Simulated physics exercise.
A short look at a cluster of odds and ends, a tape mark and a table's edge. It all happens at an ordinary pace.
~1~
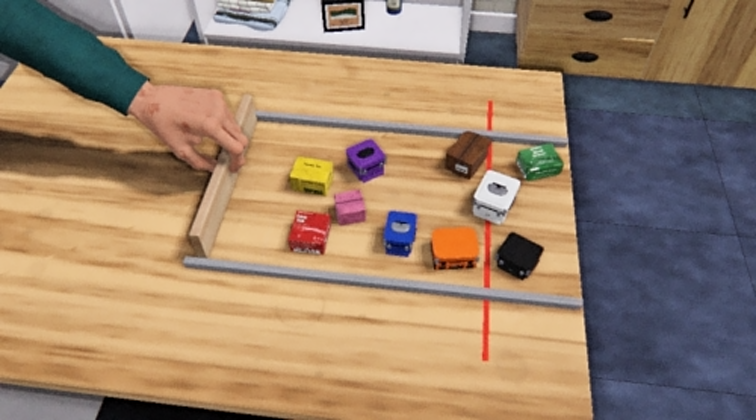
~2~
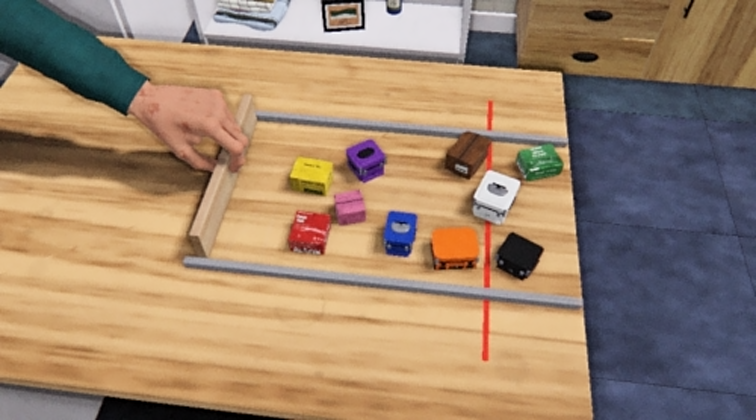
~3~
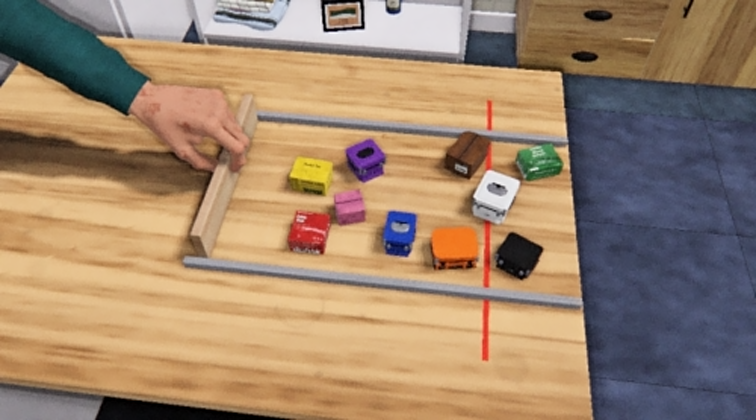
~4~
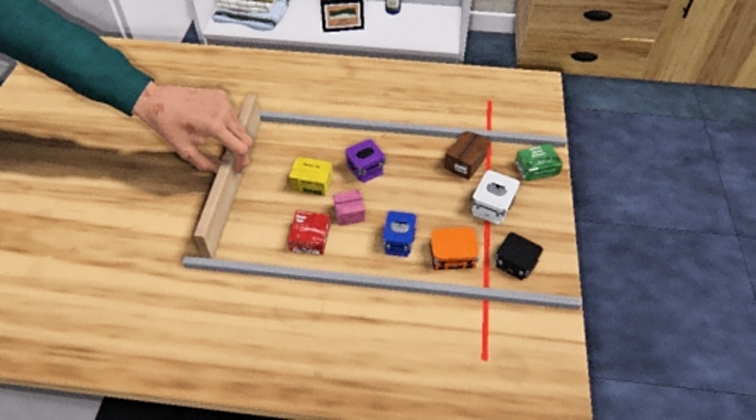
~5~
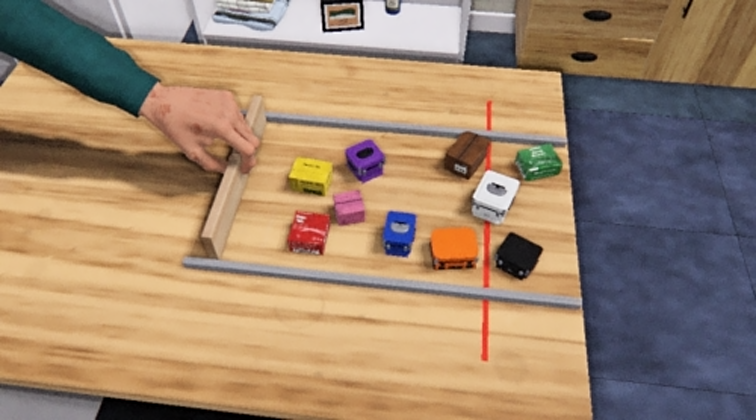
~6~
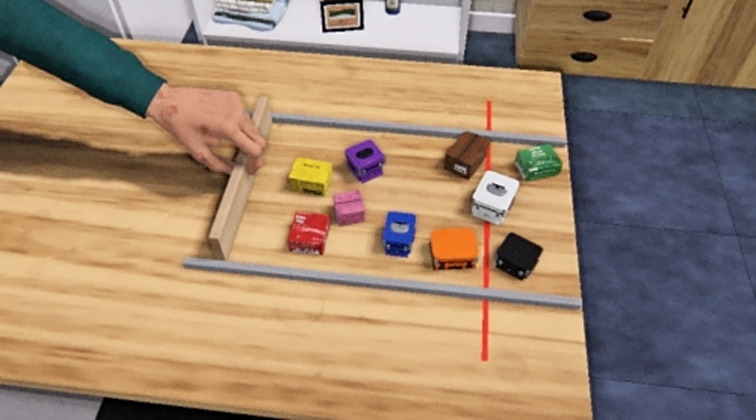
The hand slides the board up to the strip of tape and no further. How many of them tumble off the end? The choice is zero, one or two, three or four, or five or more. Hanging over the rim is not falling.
The number that fall off is one or two.
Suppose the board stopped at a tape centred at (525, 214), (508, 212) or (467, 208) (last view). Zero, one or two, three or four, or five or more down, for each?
In that order: Either three or four; 3 or 4; just one or two.
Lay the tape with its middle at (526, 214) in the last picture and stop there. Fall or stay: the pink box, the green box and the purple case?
The pink box is kept, the green box tumbles off, the purple case is kept.
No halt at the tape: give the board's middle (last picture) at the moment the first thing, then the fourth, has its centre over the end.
At (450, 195) for the first, at (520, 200) for the fourth.
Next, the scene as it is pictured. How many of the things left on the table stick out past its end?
It comes to 2.
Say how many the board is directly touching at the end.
In contact: 4.
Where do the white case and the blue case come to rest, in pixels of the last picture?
First (544, 200), then (538, 248).
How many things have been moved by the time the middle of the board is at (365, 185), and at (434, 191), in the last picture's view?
First 5, then 8.
A little later, none off yet; green box at rest near (538, 163); black case at rest near (518, 257); white case at rest near (495, 198).
Next, none off yet; green box at rest near (538, 163); black case shifted a little near (539, 256); white case at rest near (495, 198).
When it is over, the number that fall off is one or two; down, black case.
